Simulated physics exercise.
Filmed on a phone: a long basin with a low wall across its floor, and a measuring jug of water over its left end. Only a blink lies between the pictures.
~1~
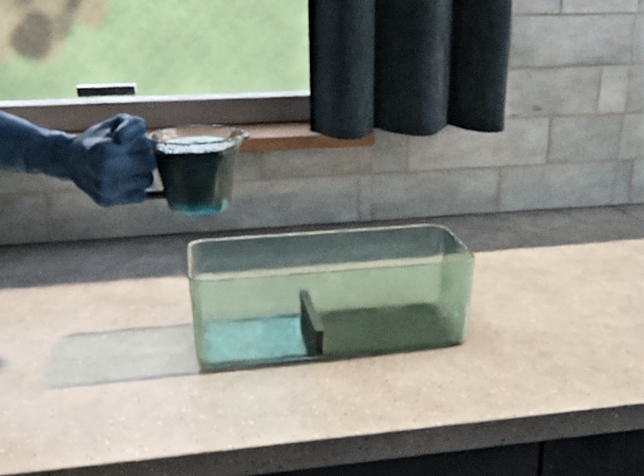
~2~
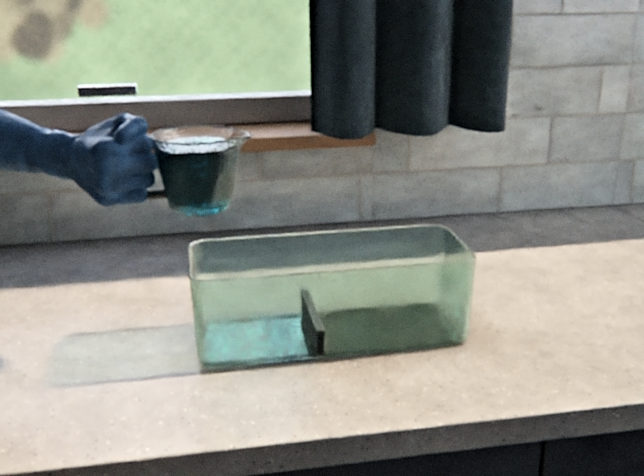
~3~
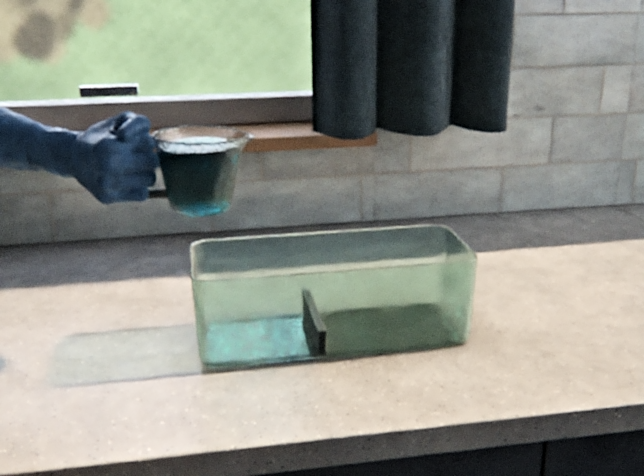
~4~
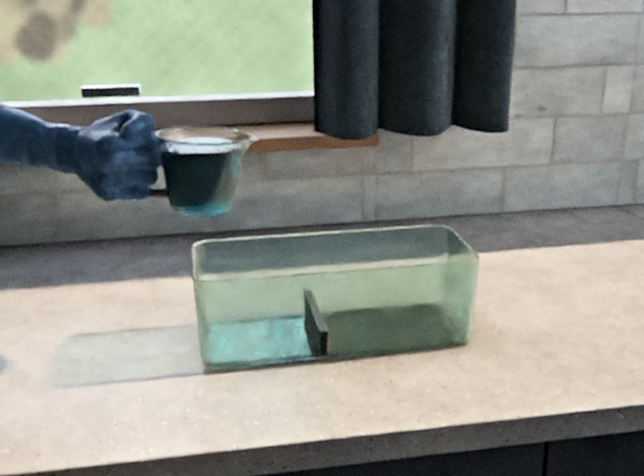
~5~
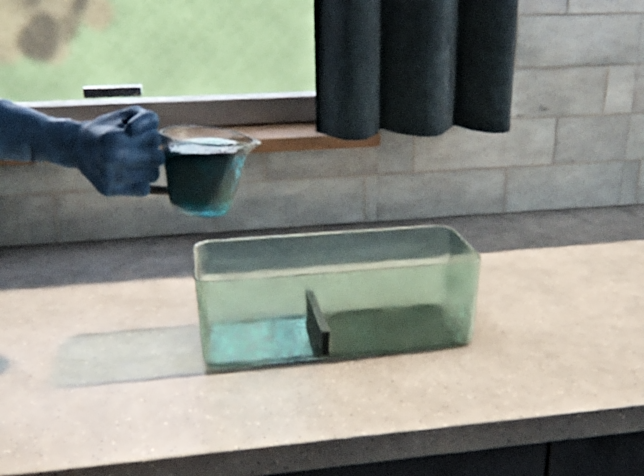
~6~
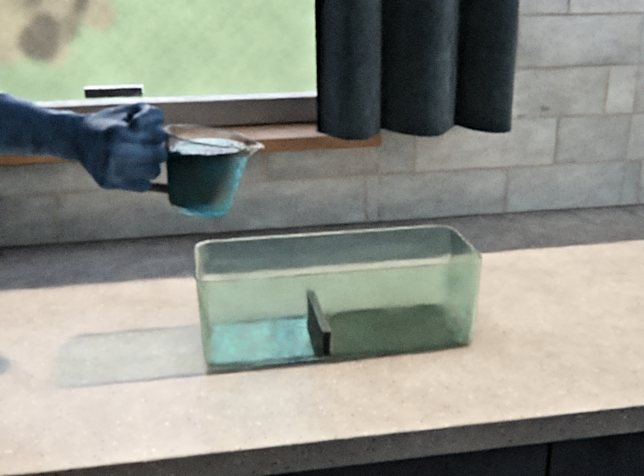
A blue-gloved hand at the left holds a clear measuring jug of dark teal liquid still at first, then slowly tilts it a little to the right. Below it, a long greenish see-through basin sits on a pale speckled counter, with bright blue liquid left of a low dark wall. Grey brick, a window and a dark curtain stand behind, seen from slightly above in a nearly steady view.
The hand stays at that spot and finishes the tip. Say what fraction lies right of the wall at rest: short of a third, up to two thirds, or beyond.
In the end less than a third is right of the wall.
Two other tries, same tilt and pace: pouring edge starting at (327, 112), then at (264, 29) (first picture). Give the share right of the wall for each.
Near 95 % and 85 %.
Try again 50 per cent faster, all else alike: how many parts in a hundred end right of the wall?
Roughly 15 in a hundred.
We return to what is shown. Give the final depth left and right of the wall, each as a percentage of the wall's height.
Left: 50 %. Right: 10 %.
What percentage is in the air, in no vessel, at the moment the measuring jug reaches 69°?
Some 25 per cent.
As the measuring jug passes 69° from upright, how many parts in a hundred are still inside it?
Close to 65 per cent.
A moment on, the measuring jug is tipped part way and 66 per cent is still to pour, 8 is left of the wall and 4 right of it.
Next, the measuring jug is tipped right over and 12 per cent is still to pour, 56 is left of the wall and 21 right of it.
Then the measuring jug is tipped right over and 0 per cent is still to pour, 76 is left of the wall and 23 right of it.
Later the measuring jug is tipped right over and 0 per cent is still to pour, 76 is left of the wall and 23 right of it.
In the end 76 per cent lies left of the wall, 23 right of it and 1 outside.
